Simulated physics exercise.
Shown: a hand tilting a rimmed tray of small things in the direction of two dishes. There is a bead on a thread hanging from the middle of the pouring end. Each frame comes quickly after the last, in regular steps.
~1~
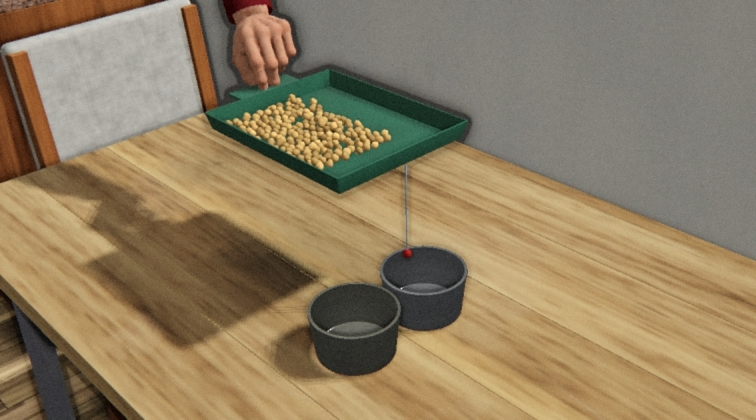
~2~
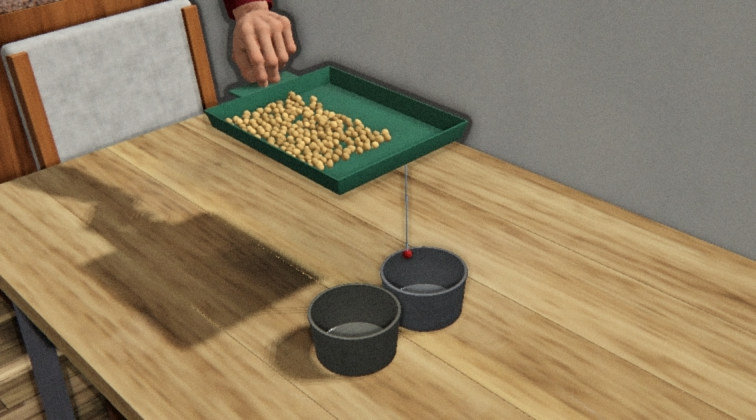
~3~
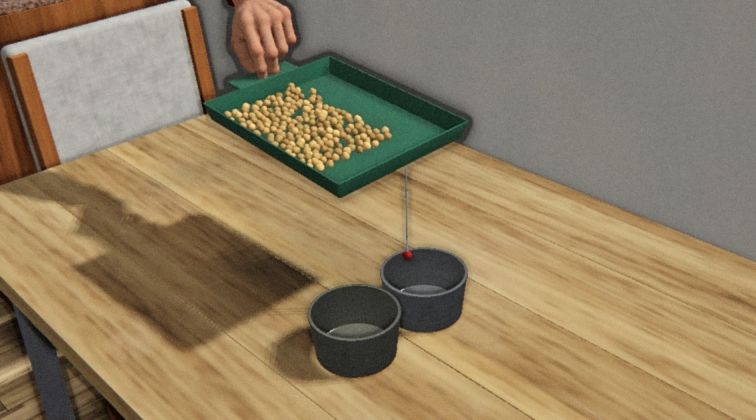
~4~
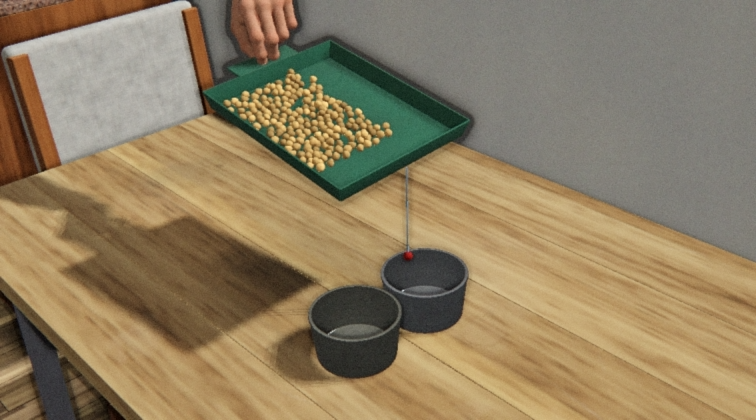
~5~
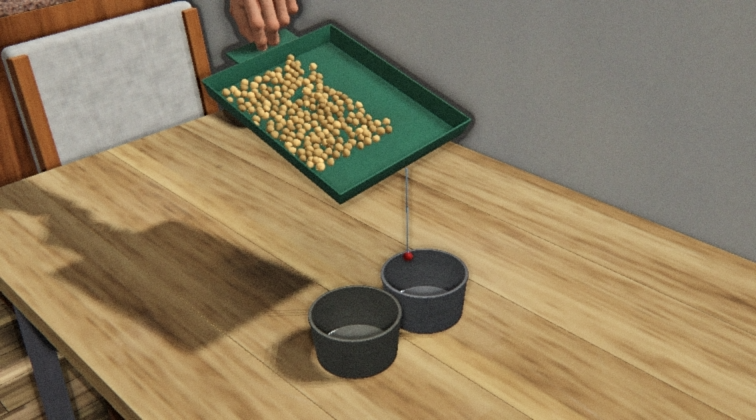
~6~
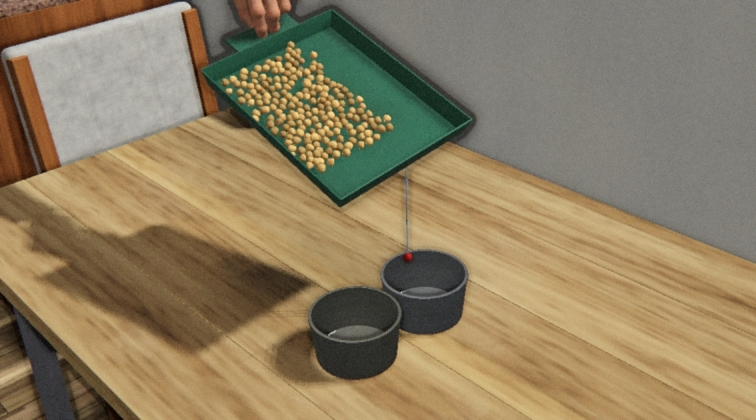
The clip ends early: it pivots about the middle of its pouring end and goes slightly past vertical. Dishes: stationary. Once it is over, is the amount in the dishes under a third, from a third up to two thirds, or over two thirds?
The amount is over two thirds.
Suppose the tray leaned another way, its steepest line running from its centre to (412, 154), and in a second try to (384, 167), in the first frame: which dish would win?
Point by point: The right side, then the left side.
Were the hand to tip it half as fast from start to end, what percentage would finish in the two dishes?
Close to 80 in a hundred.
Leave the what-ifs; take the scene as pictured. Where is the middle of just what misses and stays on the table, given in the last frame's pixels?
I'd say near (456, 360), give or take.
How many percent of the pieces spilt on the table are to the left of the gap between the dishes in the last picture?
Estimate: About 0 per cent.
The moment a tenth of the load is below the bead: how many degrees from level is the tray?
Approx. reading: About 100°.
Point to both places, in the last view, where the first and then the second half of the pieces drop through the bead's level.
Near (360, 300) to start, and near (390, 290) afterwards.
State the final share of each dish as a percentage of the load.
For the left dish 70 per cent, for the right dish 10.
Soon, tray tipped steeply; nearly all on the tray; a stray few in the air.
A while on, tray tipped past a quarter turn; most on the tray; a small part in the left dish; a stray few outside both; a small part in the air.
Towards the end, tray tipped past a quarter turn; about two thirds in the left dish; a small part in the right dish; about a quarter outside both.
Finally, tray tipped past a quarter turn; about two thirds in the left dish; a small part in the right dish; about a quarter outside both.
